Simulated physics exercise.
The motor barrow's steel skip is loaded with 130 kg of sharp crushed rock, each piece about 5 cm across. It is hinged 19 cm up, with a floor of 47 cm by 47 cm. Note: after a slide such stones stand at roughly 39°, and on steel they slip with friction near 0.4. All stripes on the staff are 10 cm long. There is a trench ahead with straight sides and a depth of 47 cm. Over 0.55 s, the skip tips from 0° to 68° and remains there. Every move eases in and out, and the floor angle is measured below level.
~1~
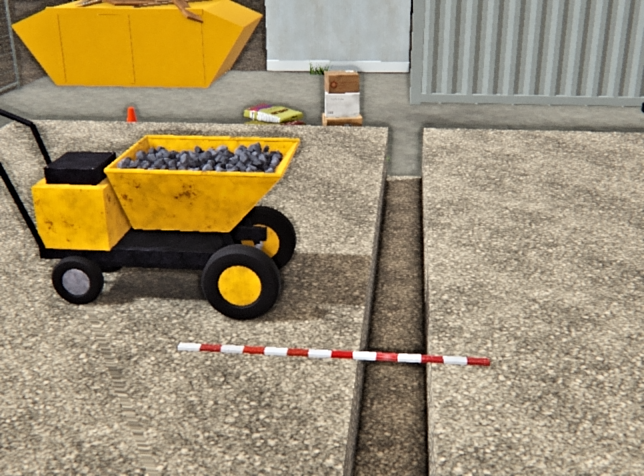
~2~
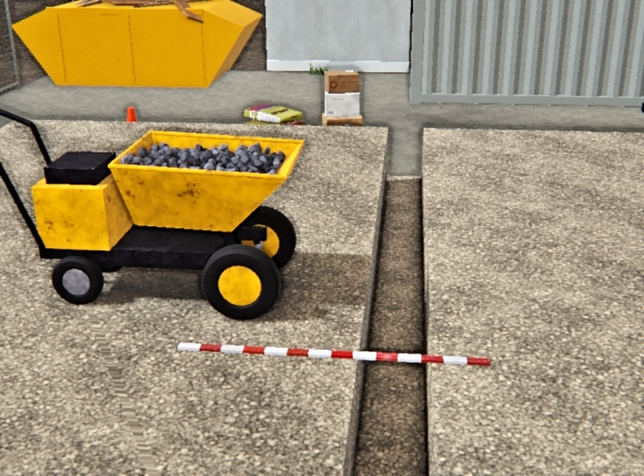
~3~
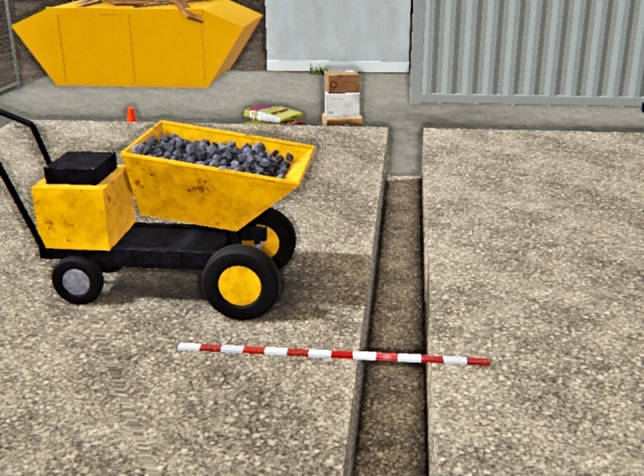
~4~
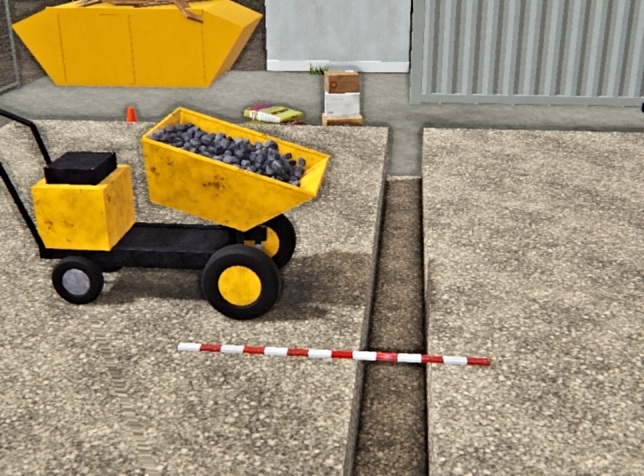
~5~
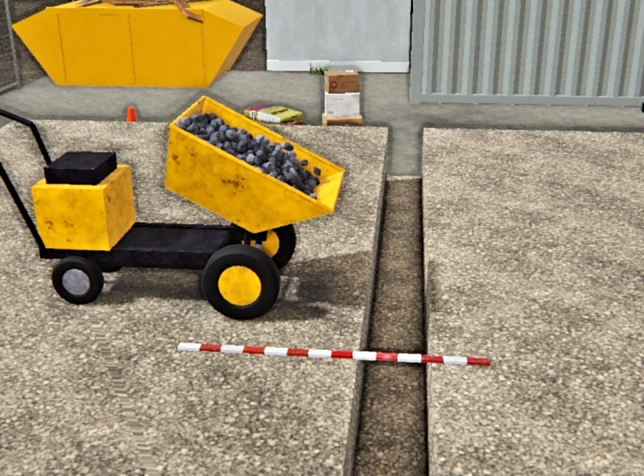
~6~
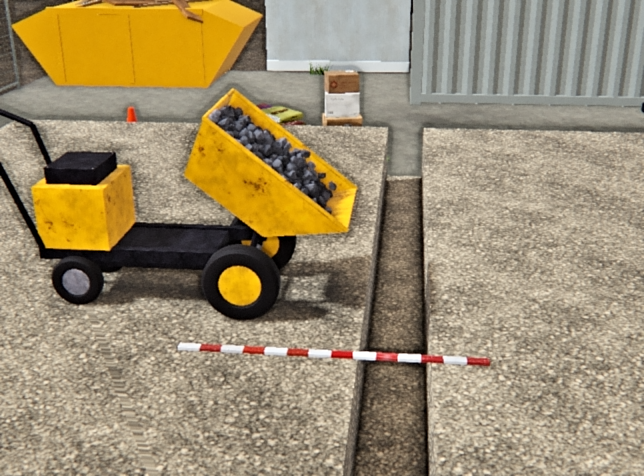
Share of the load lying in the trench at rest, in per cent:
71 per cent.
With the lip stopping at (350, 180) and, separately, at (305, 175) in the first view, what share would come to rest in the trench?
15 %, then 50 %.
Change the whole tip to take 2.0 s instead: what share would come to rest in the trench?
Roughly 95 per cent would.
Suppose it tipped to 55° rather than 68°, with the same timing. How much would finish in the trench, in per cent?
Then roughly 35 percent.
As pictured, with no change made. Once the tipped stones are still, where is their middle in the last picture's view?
I'd point somewhere around (411, 359).
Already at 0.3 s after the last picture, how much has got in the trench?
Around 25 per cent of it.
Then, 0.1 s after the last picture the floor is at 57°, 100 % in the skip; the foremost stones are at (350, 234).
Then, 0.3 s after the last picture the floor is at 68°, 73 % in the skip, 26 % in the trench, 1 % past the trench; the foremost stones are at (436, 295).
Then, 0.7 s after the last picture the floor is at 68°, 18 % in the skip, 53 % in the trench, 29 % past the trench; the foremost stones are at (612, 312).
Then, 2.7 s after the last picture the floor is at 68°, 0 % in the skip, 71 % in the trench, 29 % past the trench; the foremost stones are past the picture's edge.
